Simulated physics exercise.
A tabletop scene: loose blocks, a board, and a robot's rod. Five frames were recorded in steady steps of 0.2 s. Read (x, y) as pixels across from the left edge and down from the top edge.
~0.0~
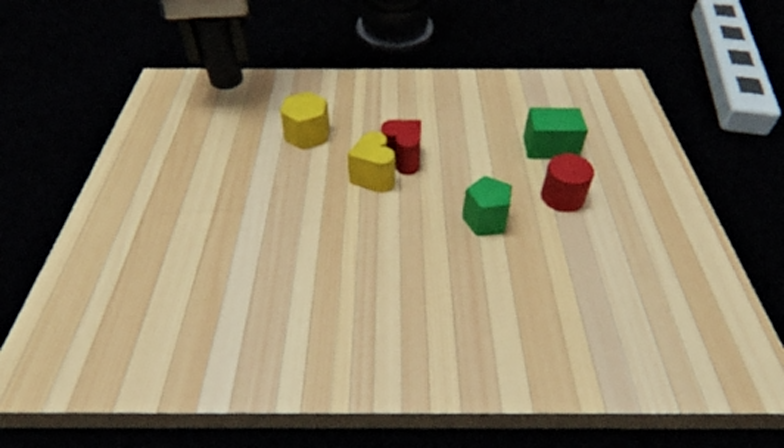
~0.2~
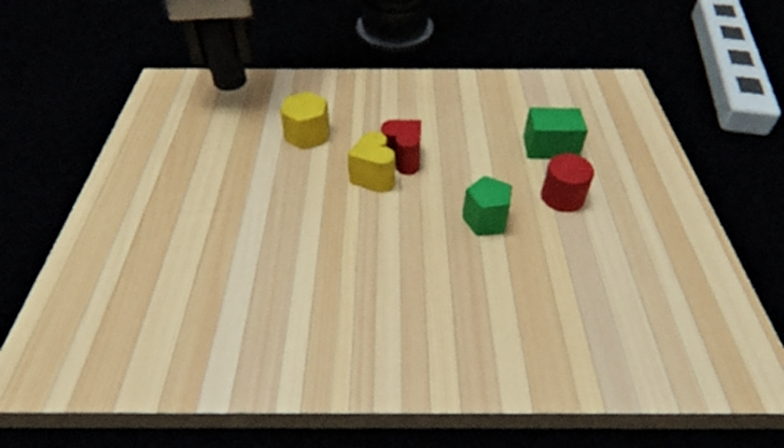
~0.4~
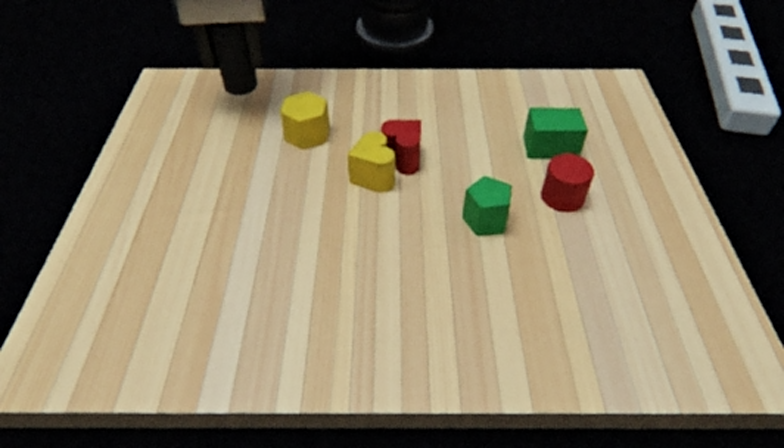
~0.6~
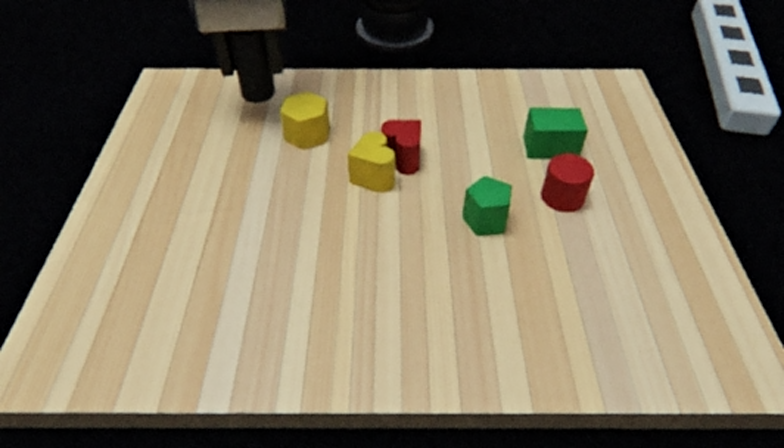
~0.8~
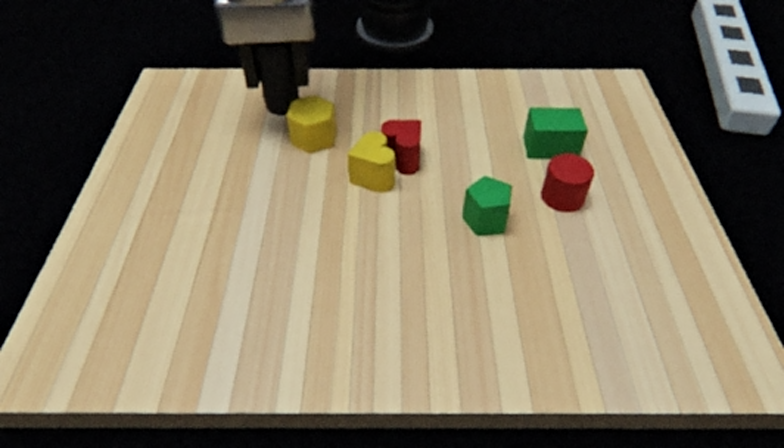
A dark rod on a robot arm moved slowly right across the back left of a striped wooden board and nudged the yellow six-sided block slightly, while the other five blocks stayed still.
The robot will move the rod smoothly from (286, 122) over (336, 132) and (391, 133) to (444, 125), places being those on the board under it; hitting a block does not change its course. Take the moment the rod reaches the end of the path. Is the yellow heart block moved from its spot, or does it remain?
That block moves.
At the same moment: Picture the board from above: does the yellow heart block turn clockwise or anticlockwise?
That block twists clockwise.
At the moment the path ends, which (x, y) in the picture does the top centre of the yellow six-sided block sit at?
The spot you're after is about (363, 131) in the image.
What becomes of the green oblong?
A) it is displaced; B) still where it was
It's B.
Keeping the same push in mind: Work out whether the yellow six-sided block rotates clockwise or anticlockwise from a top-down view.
Answer: With the clock.
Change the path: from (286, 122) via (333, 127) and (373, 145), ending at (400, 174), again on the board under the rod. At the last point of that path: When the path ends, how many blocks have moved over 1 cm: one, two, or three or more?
Blocks moved: Three or more.
On the path given first. One third of the way, rod at (335, 117); yellow six-sided block at (349, 127), turned 45° clockwise; yellow heart block at (376, 150).
Two thirds of the way, rod at (392, 118); yellow six-sided block at (363, 131), turned 80° clockwise; yellow heart block at (384, 157), turned 25° clockwise; red heart block at (413, 134), turned 15° anticlockwise.
At the end, rod at (445, 109); yellow six-sided block at (363, 131), turned 80° clockwise; yellow heart block at (384, 157), turned 25° clockwise; red heart block at (413, 134), turned 15° anticlockwise; green oblong unmoved.
